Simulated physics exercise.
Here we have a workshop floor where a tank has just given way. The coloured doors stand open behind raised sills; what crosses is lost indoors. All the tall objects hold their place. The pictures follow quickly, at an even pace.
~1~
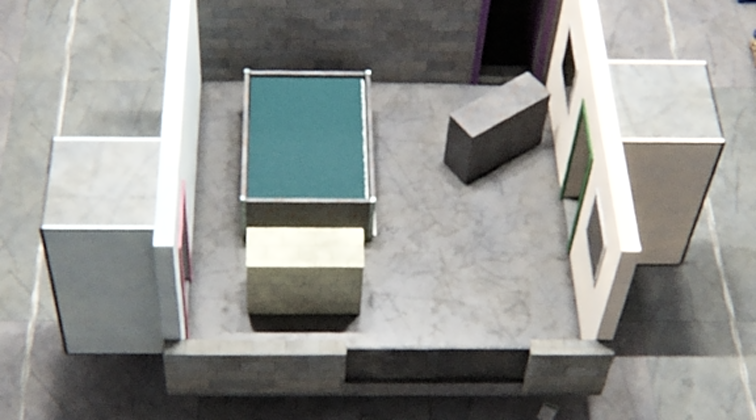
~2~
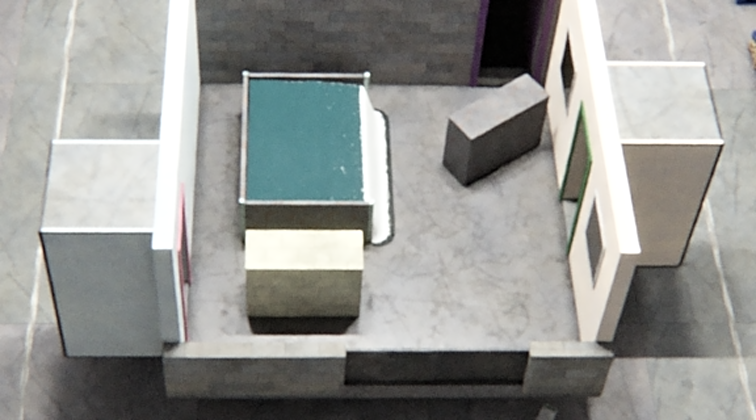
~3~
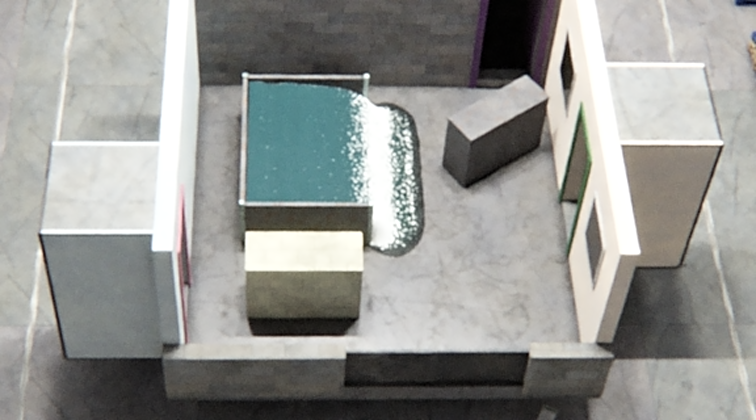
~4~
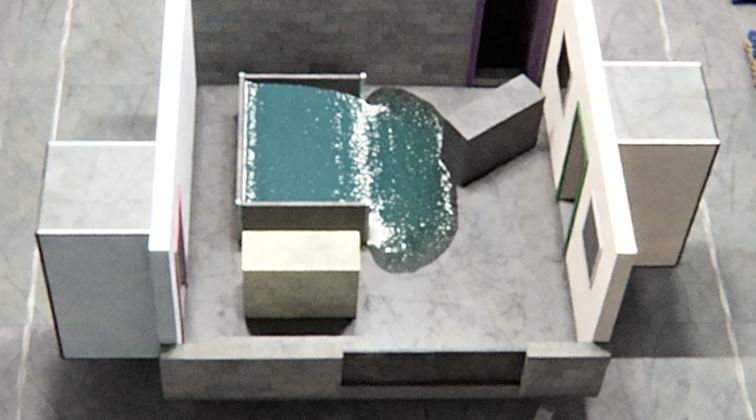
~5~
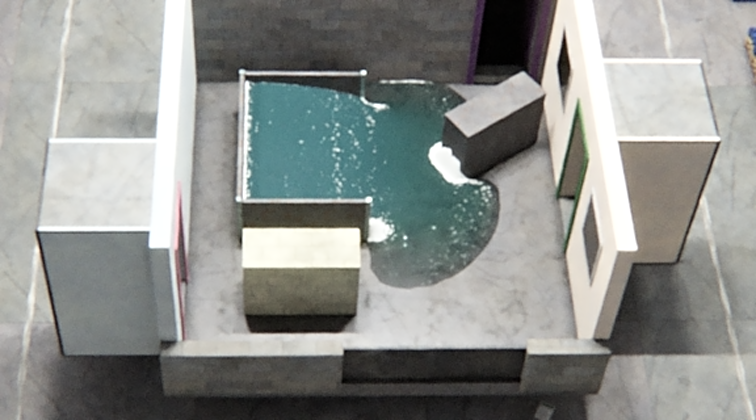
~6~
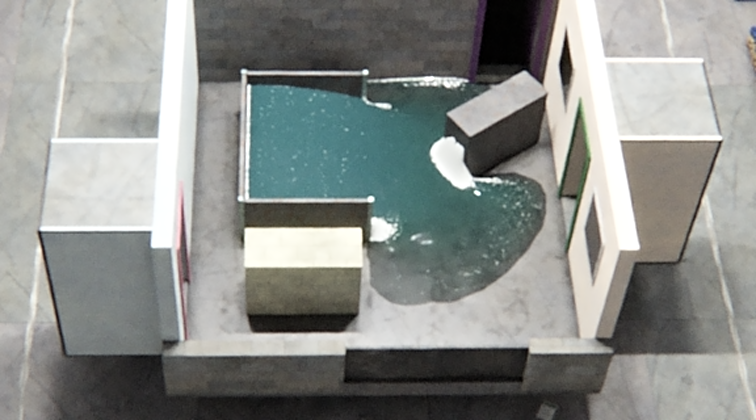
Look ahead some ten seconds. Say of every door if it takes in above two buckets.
One by one: The purple door takes more than that; the green door takes more than that; the pink door takes more than that.
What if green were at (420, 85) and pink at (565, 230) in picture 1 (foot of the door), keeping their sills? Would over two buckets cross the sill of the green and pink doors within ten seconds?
My reading: The green one floods; the pink one goes over.
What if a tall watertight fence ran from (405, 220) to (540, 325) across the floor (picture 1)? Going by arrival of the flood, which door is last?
Last comes the door marked pink.
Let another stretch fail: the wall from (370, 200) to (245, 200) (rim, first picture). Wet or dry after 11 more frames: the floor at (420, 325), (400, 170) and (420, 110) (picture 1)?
In that order: Under water, dry, dry.
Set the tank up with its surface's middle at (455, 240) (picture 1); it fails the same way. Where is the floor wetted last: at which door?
That is the pink door.
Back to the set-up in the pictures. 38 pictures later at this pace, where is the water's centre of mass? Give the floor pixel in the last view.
At about (388, 217).
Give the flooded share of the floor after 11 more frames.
Close to 55 %.
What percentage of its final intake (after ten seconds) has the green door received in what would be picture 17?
About 65 per cent.
A moment on, water covers 50 % of the floor; the purple door under two buckets in, the green door far over two buckets in, the pink door not reached.
Next, water covers 55 % of the floor; the purple door far over two buckets in, the green door far over two buckets in, the pink door not reached.
Then, water covers 75 % of the floor; the purple door far over two buckets in, the green door far over two buckets in, the pink door not reached.
Later, water covers 100 % of the floor; the purple door far over two buckets in, the green door far over two buckets in, the pink door over two buckets in.
In the end, water covers 100 % of the floor; the purple door far over two buckets in, the green door far over two buckets in, the pink door over two buckets in.
